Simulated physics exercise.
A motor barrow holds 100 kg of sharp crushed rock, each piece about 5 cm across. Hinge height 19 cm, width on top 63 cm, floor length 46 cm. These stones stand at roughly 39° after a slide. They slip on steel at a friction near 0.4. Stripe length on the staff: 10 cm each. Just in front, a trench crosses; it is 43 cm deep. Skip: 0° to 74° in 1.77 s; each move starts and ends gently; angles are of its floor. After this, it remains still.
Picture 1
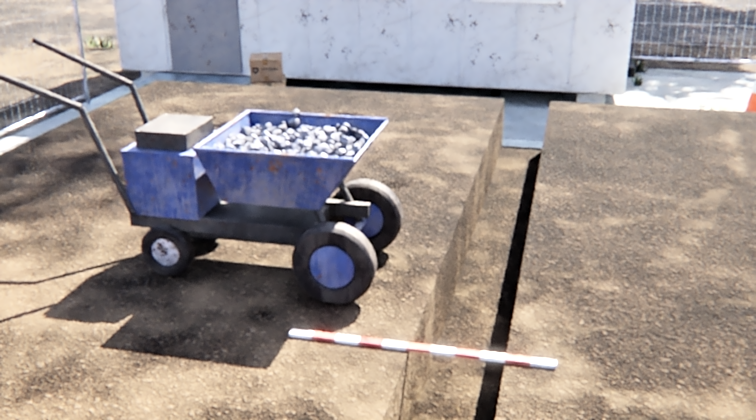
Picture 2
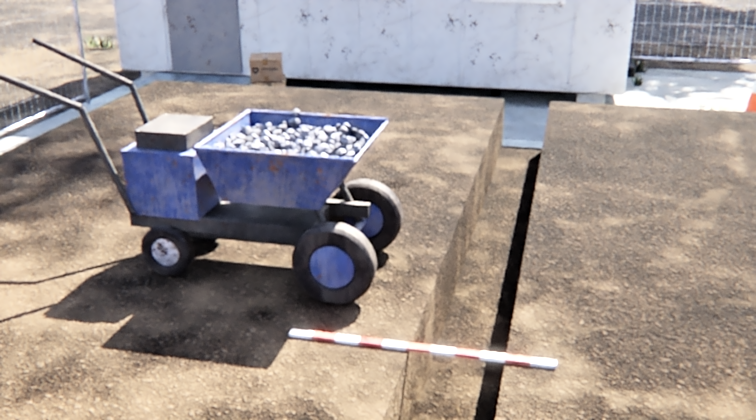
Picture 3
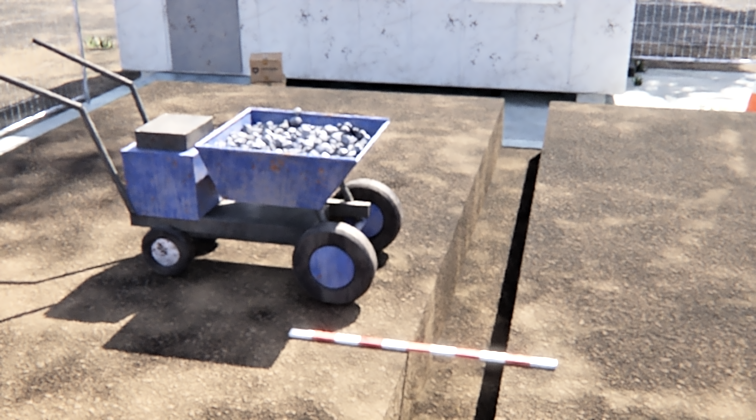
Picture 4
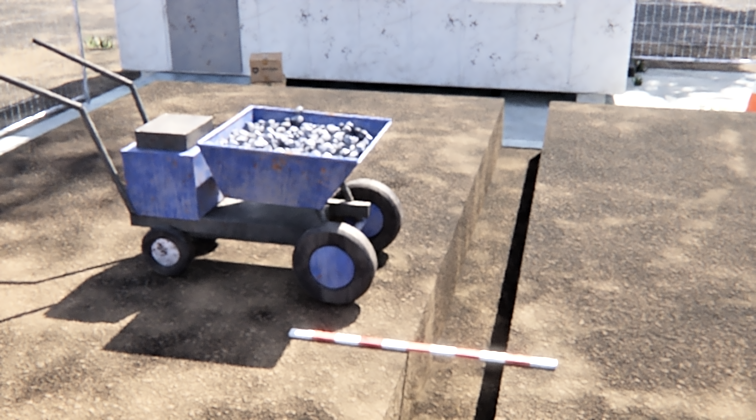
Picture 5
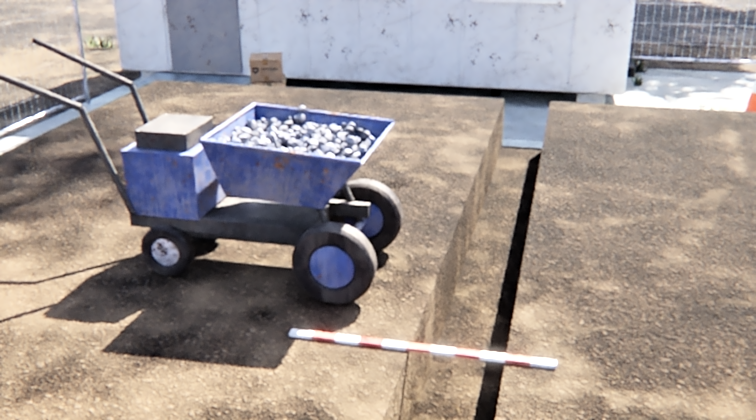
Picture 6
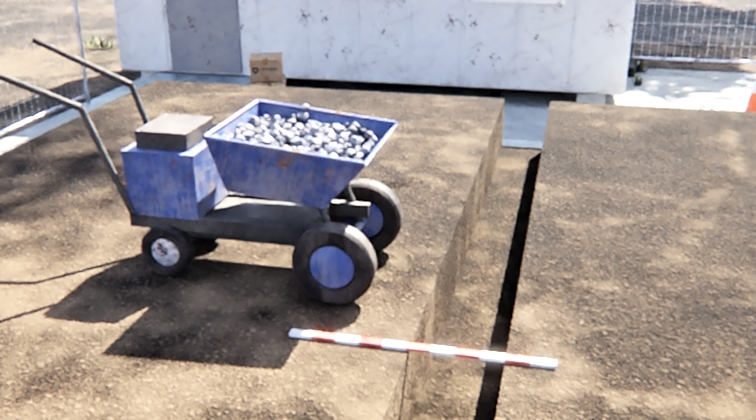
In the video, a blue motor barrow loaded with grey crushed rock stands beside a narrow trench, with a red and white striped staff on the ground, and its skip tilts slightly toward the right while the wheels stay still.
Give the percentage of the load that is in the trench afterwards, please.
Near 94 per cent of the load.
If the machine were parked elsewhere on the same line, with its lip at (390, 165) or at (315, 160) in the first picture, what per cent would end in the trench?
It'd be around 60 per cent and after that around 95 per cent.
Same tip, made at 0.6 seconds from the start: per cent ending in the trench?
My guess is near 65 percent.
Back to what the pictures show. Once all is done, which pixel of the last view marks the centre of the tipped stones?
I'd put it close to (483, 351).
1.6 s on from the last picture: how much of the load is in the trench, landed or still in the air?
At that moment: Approx. 35 %.
Then, 1.0 s after the last picture the floor is at 63°, 100 % in the skip; the foremost stones are at (457, 214).
Then, 1.6 s after the last picture the floor is at 74°, 62 % in the skip, 35 % in the trench, 3 % past the trench; the foremost stones are at (552, 292).
Then, 1.9 s after the last picture the floor is at 74°, 34 % in the skip, 60 % in the trench, 6 % past the trench; the foremost stones are at (584, 302).
Then, 3.9 s after the last picture the floor is at 74°, 0 % in the skip, 94 % in the trench, 6 % past the trench; the foremost stones are at (591, 299).
